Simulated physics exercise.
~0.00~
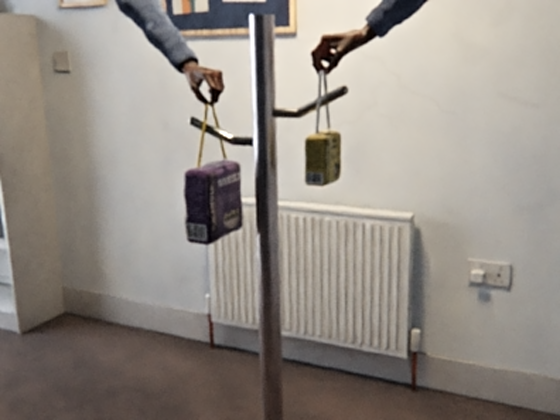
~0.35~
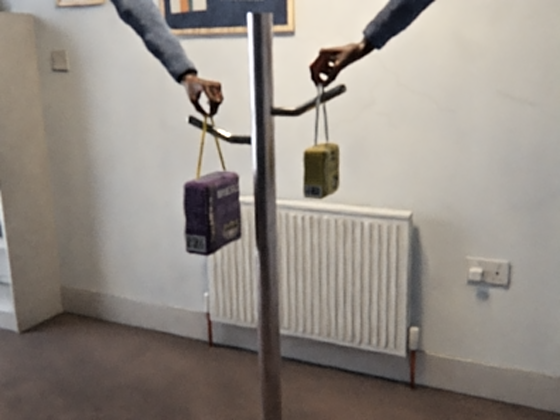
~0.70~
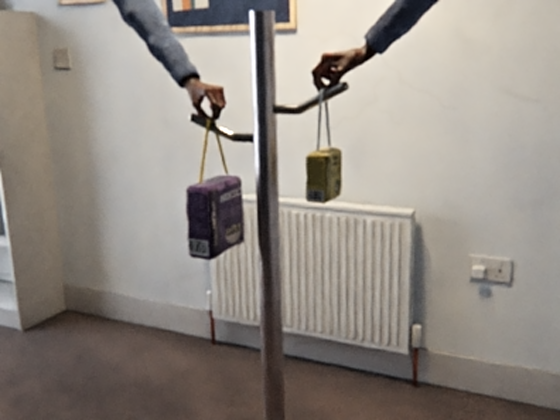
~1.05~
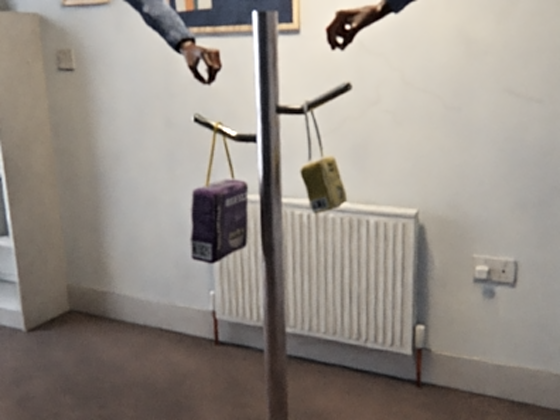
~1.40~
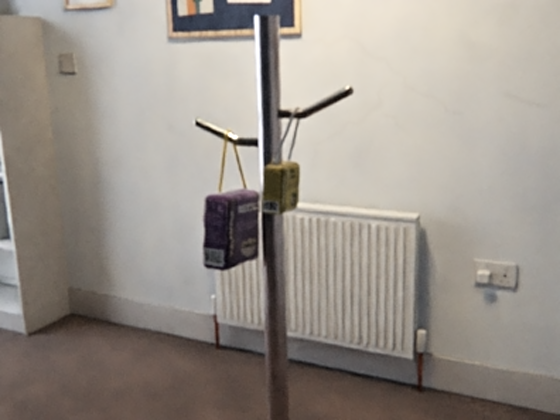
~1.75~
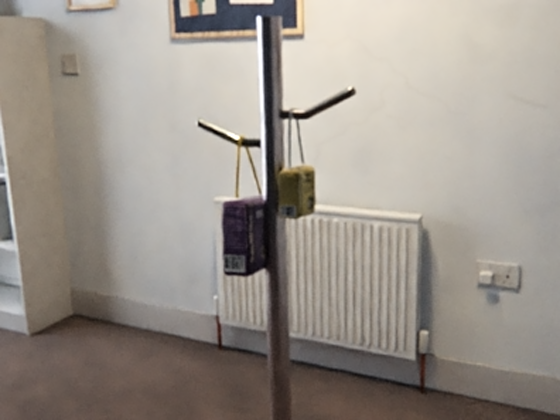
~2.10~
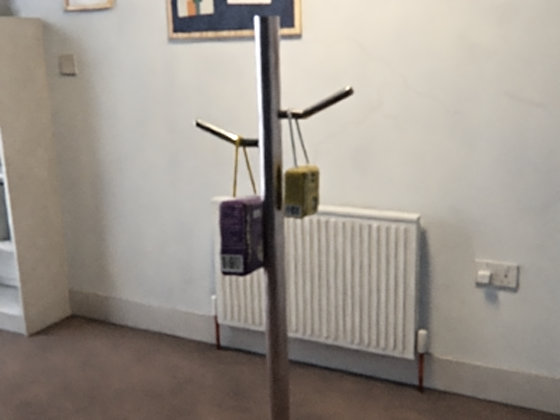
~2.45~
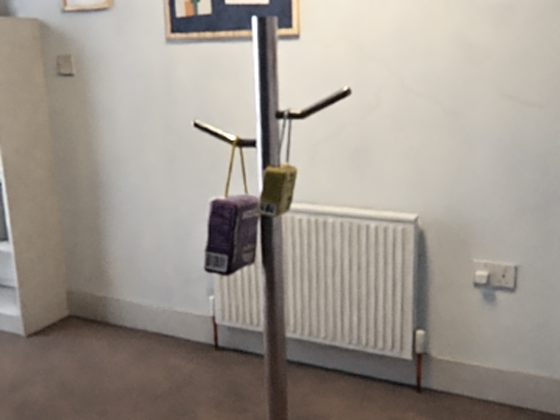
In a pale-walled room with a white radiator, a metal post stands with two angled pegs near its top. Two hands reach in from above, holding a purple bag by its yellow loop at the left peg and a smaller yellow pouch by its loop at the right. They lower both a little, then let go and draw back, the pouch tilting as it is released. With the hands gone, the pouch swings left towards the post, and both items sway and turn gently. At the end, the purple bag and the yellow pouch still hang from their pegs.
